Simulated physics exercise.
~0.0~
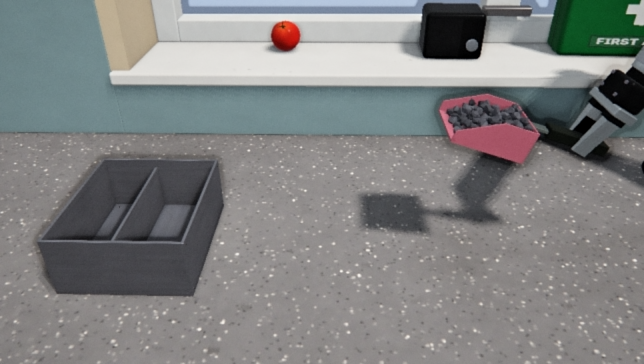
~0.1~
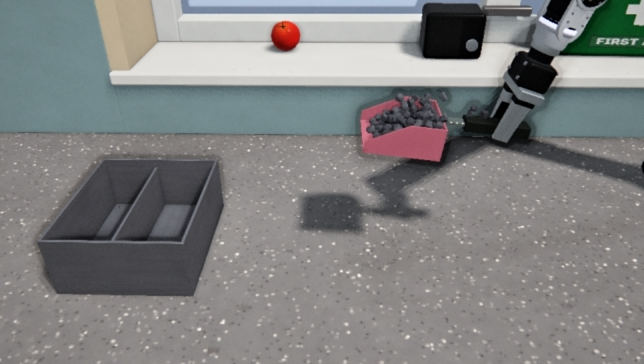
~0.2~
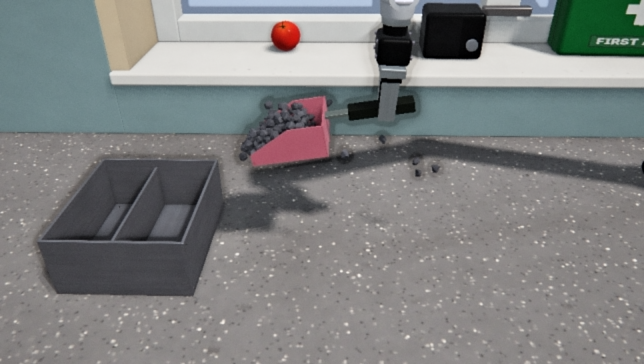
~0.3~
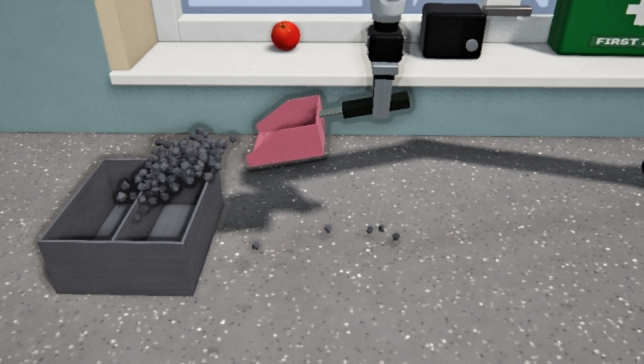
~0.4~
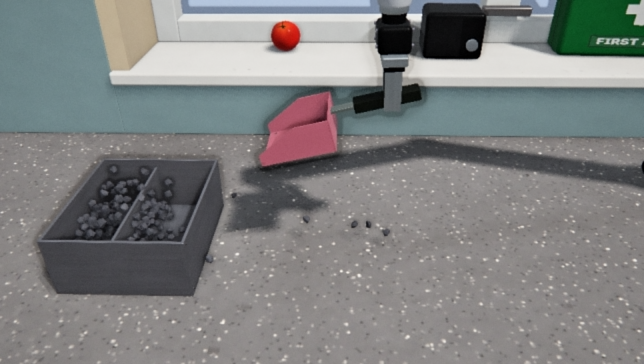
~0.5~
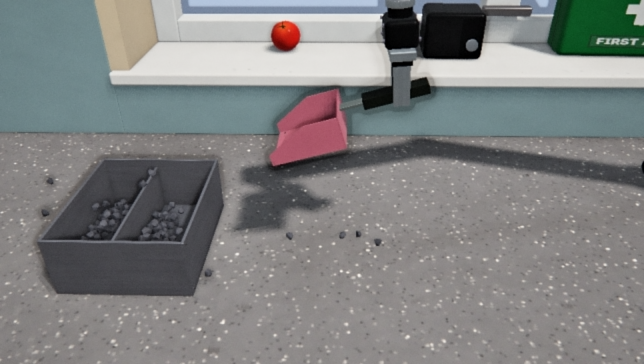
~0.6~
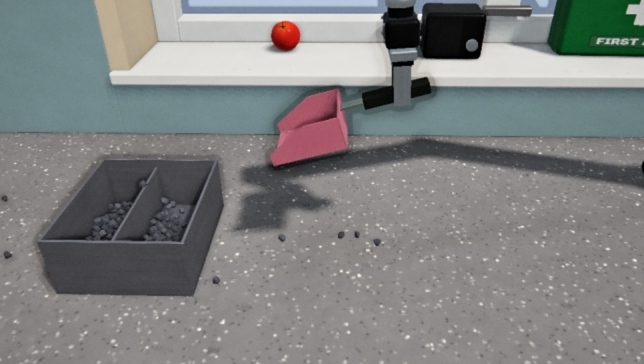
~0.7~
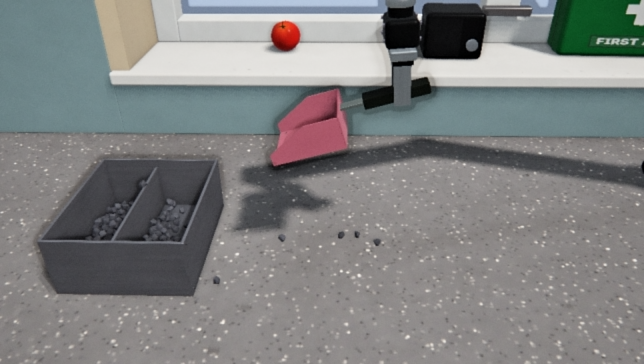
In the video, a robot arm carries a pink scoop of dark pebbles left over a speckled counter and tips them into a gray two-part bin, then draws back slightly and stops, with pebbles in both compartments and a few scattered on the counter.
